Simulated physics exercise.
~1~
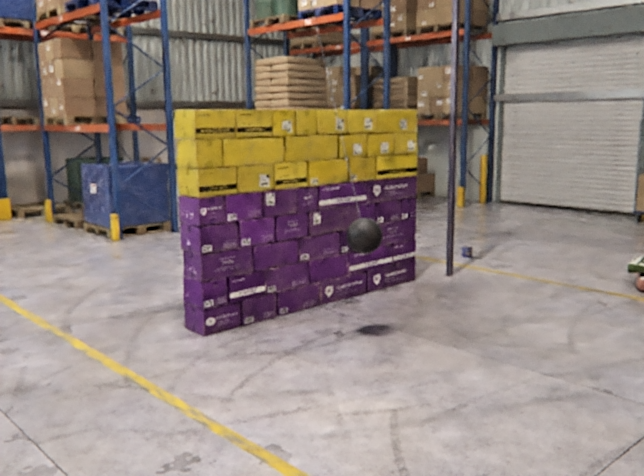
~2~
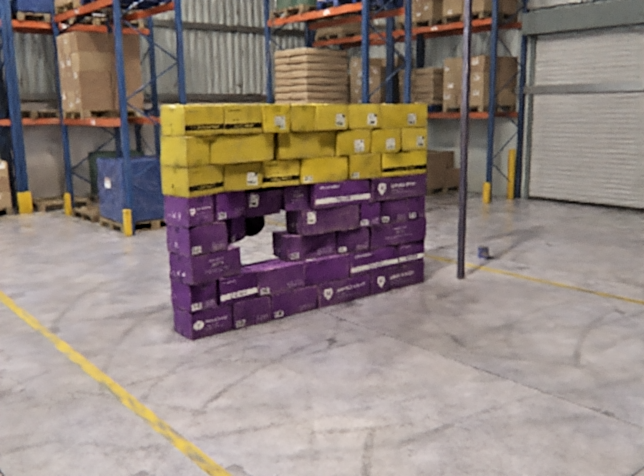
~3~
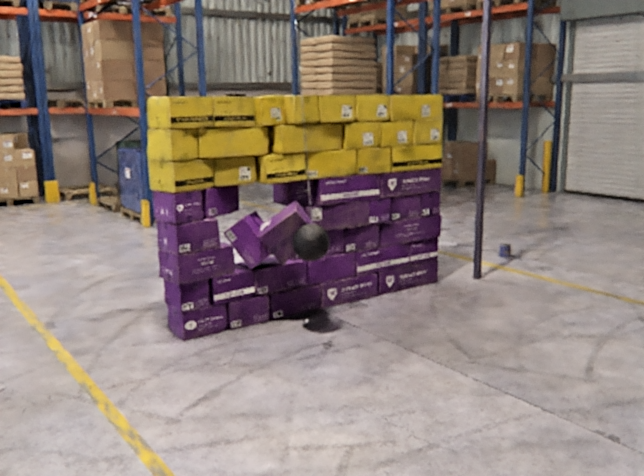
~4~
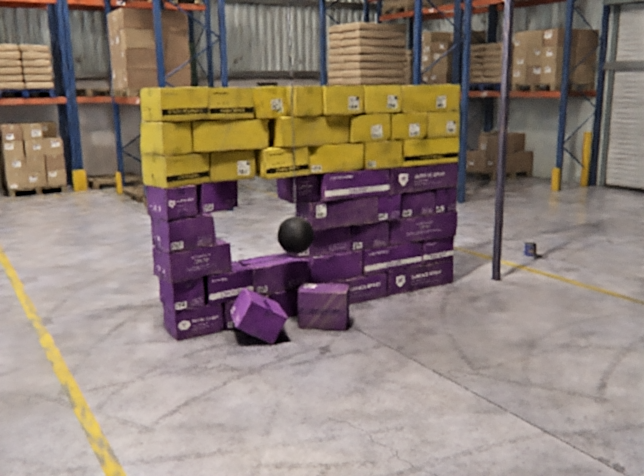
A dark ball hanging on a line swung into a wall of stacked purple and yellow boxes, opening a hole in the purple part and knocking a few boxes onto the floor, but the yellow rows stayed up above the gap.
